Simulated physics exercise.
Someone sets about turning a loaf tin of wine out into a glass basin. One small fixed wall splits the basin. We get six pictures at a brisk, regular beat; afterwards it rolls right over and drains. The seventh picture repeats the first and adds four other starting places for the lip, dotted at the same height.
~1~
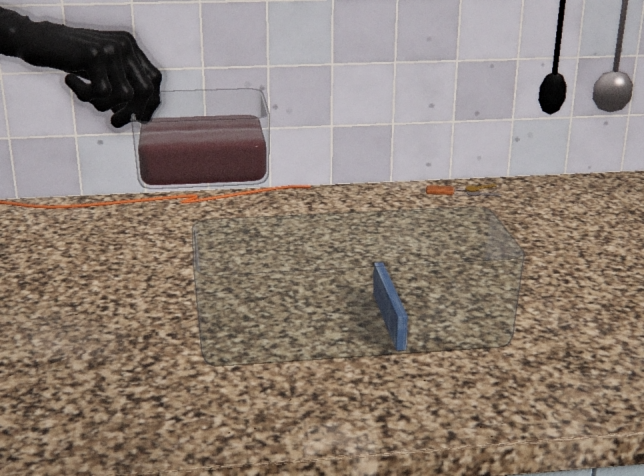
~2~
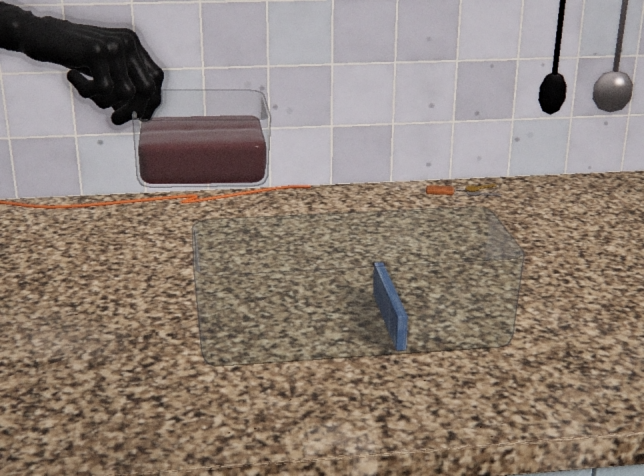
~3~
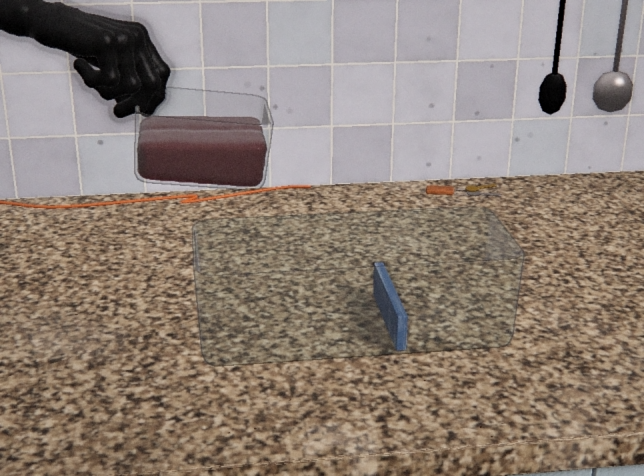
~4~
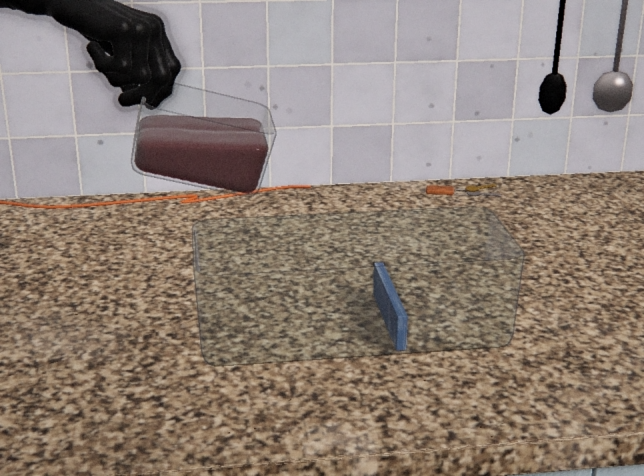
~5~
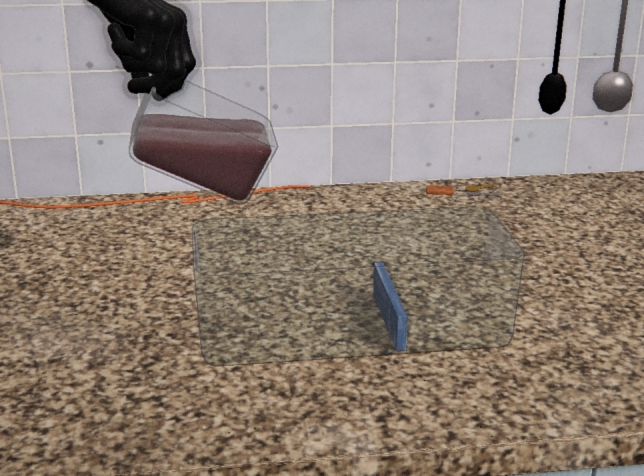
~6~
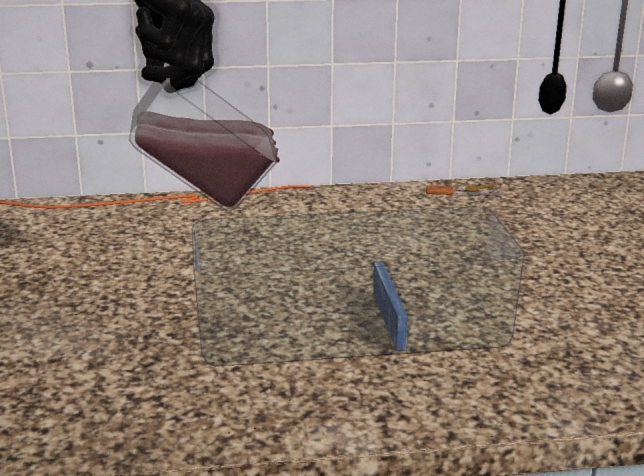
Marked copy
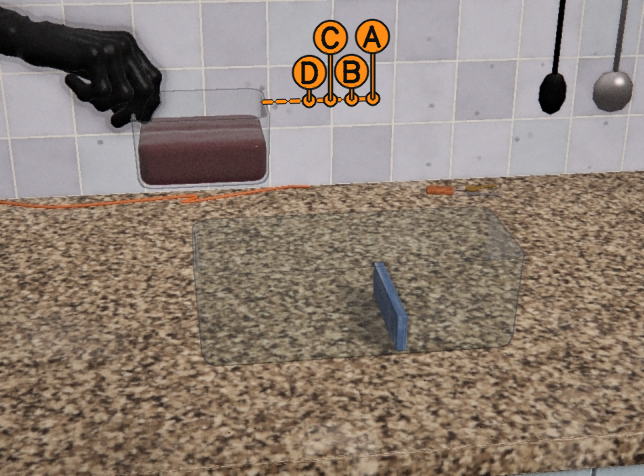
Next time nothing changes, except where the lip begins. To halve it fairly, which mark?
I would pick place B.
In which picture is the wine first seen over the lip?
In picture 6.
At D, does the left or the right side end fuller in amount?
More ends on the left.
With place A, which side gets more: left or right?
More ends on the right.
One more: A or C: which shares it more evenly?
The answer is A.
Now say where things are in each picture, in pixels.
In the first picture, upright, lip at (263, 102); basin from (202, 362) to (512, 342); top of the wall at (390, 288); nothing has left yet.
In the second picture, upright, lip at (264, 104); nothing has left yet.
In the third picture, tipped about 7°, lip at (267, 109); nothing has left yet.
In the fourth picture, tipped about 16°, lip at (270, 119); nothing has left yet.
In the fifth picture, tipped about 27°, lip at (272, 132); nothing has left yet.
In the sixth picture, tipped about 39°, lip at (271, 147); wine is over the lip, down to (271, 147).
On the marked copy, A at (372, 98); B at (351, 99); C at (330, 99); D at (309, 100).
With A, about 33 % ends left of the wall and 65 % right of it.
With B, about 52 % ends left of the wall and 46 % right of it.
With C, about 81 % ends left of the wall and 15 % right of it; 4 % is lost outside.
With D, about 92 % ends left of the wall and 6 % right of it; 3 % is lost outside.
